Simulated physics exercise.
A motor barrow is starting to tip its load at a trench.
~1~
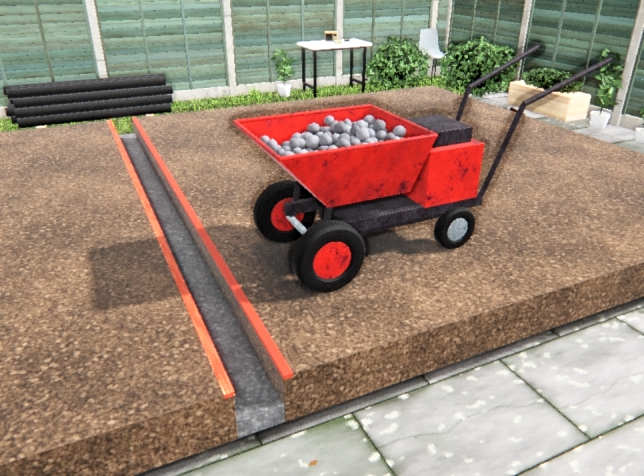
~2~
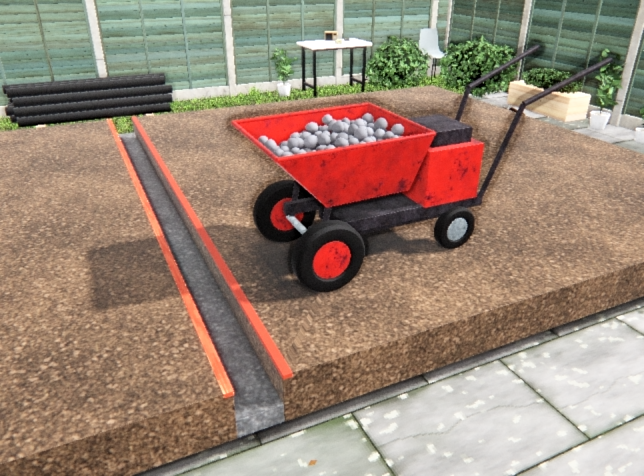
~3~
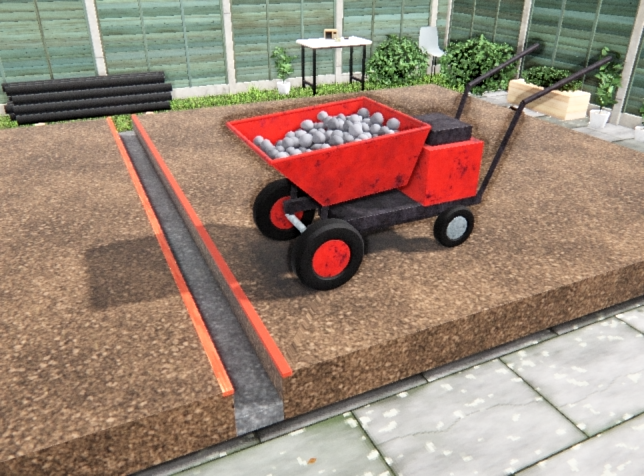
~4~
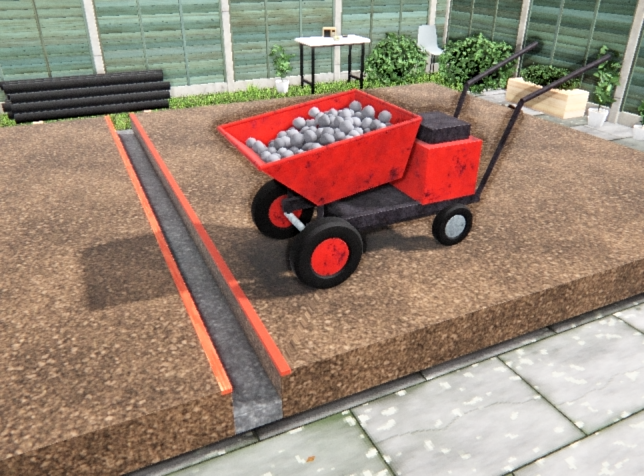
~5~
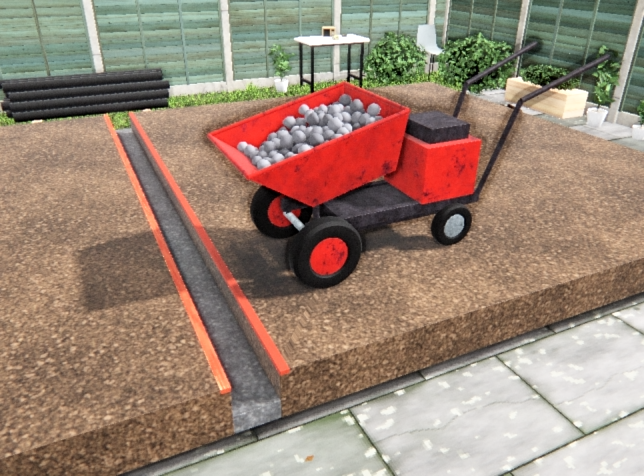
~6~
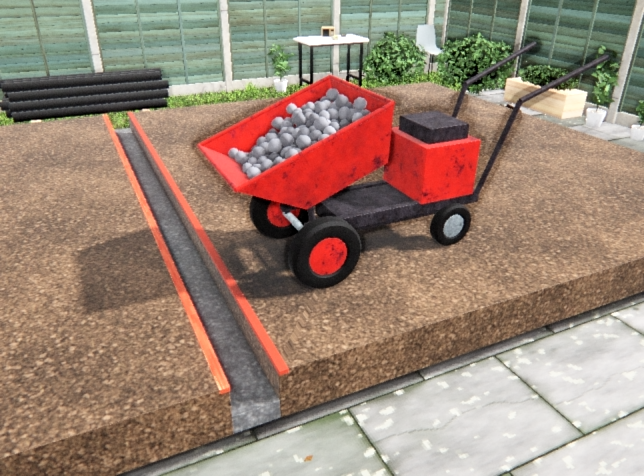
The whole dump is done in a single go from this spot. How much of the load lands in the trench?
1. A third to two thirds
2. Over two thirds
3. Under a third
Under a third (3).
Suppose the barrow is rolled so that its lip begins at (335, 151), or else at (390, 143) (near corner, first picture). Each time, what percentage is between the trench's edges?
Roughly 60 per cent first, then roughly 30 per cent.
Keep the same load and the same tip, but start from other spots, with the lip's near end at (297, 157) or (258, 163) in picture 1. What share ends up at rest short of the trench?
0 % and 0 %.
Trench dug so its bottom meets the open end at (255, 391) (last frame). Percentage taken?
I'd guess close to 10 percent.
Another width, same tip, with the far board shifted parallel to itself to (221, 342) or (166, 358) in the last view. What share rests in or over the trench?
In order: Near 0, then 80 percent.
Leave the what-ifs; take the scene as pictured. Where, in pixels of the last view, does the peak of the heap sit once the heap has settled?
Once it settles, the peak is close to (155, 266) in the last picture.
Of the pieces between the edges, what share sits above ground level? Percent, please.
5 in a hundred.
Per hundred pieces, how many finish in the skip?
All told, it is near 20 percent.
Just after the last frame, skip tipped steeply; every one in the skip.
A moment on, skip tipped steeply; roughly two thirds in the skip; just a few in or heaped over the trench; roughly a quarter beyond it; just a few falling.
Further on, skip tipped right over; roughly a quarter in the skip; about a tenth in or heaped over the trench; roughly two thirds beyond it.
When it is over, skip tipped right over; roughly a quarter in the skip; about a tenth in or heaped over the trench; roughly two thirds beyond it.
